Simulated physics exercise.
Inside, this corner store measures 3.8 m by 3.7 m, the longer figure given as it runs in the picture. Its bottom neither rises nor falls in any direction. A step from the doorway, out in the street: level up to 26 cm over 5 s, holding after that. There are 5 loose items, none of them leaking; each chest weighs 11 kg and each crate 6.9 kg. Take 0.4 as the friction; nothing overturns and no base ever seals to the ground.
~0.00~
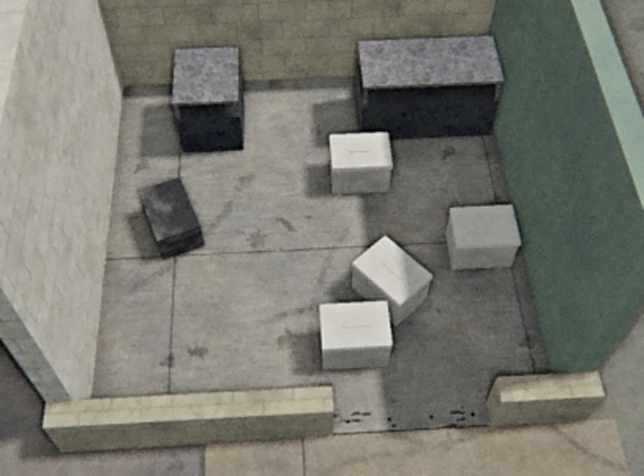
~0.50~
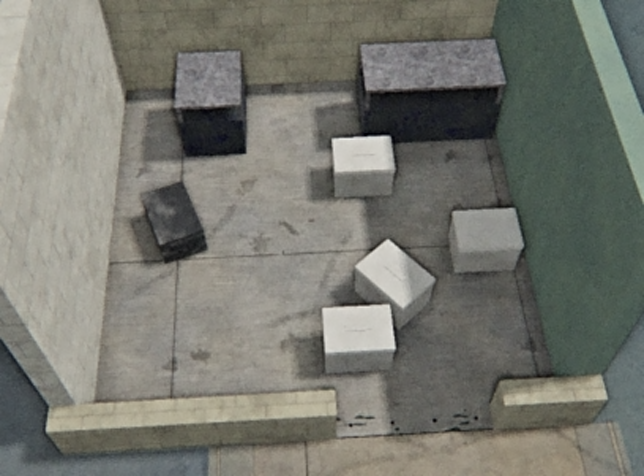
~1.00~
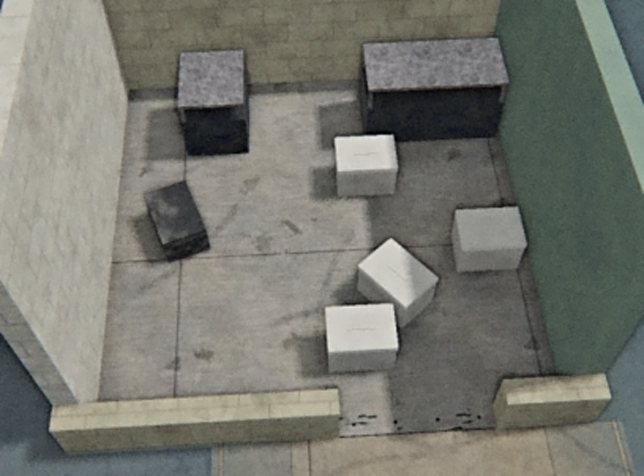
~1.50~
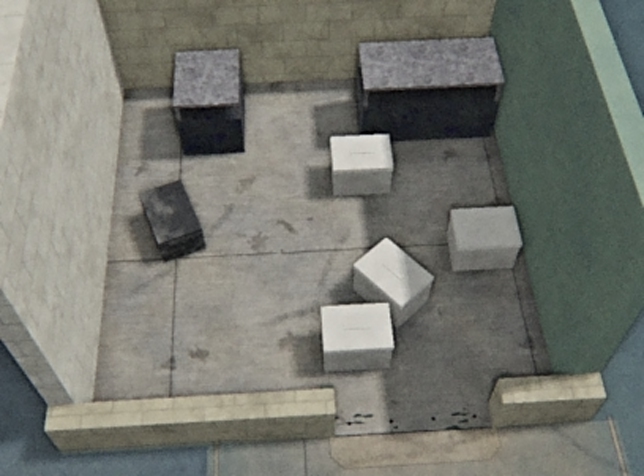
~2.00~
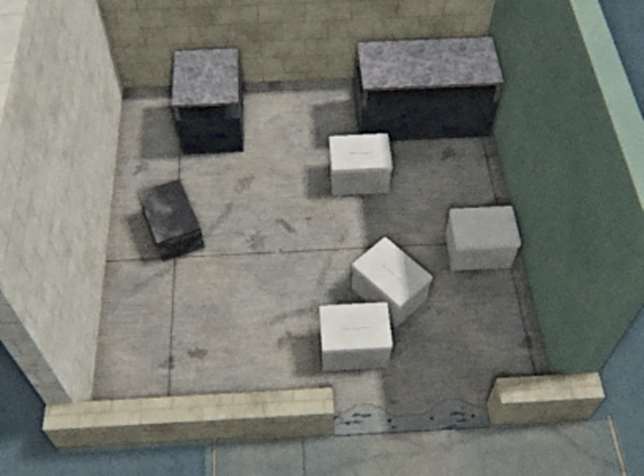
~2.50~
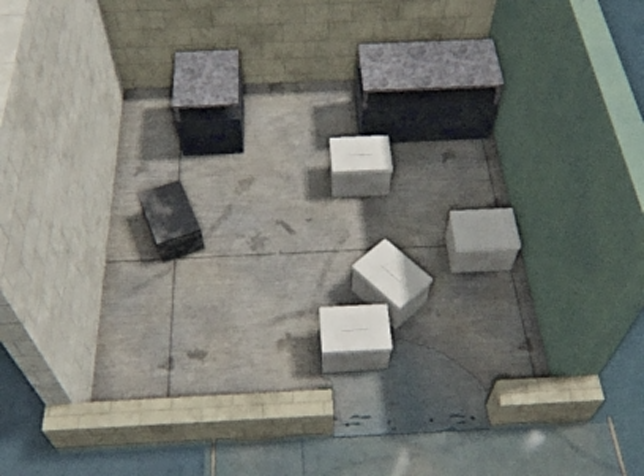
Water spreads across the ground outside and reaches in through the doorway, while the boxes stay still.
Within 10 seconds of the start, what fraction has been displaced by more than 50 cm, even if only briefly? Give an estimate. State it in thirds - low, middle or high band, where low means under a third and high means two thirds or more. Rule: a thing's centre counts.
High band.
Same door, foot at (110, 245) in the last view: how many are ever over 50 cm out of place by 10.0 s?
Result: 5.
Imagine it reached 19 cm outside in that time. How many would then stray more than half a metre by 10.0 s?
4.
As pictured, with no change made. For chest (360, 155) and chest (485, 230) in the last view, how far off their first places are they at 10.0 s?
80 cm, 200 cm.
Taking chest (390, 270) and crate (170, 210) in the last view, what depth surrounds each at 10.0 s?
I'd estimate 10 cm for the first and 6 cm for the second.
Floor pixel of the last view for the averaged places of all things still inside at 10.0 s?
Centred roughly on (225, 226).
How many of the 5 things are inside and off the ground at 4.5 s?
At that instant the tally stands at 0.
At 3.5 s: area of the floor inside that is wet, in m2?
Wet: Near 2.0 m2.
After 3.5 s 0 of 5 are over 50 cm from their spots; 0 afloat.
After 4.5 s 2 of 5 are over 50 cm from their spots; 0 afloat.
After 7.0 s 4 of 5 are over 50 cm from their spots; 3 afloat.
After 10.0 s 5 of 5 are over 50 cm from their spots, and 5 have been at some point; 5 afloat.
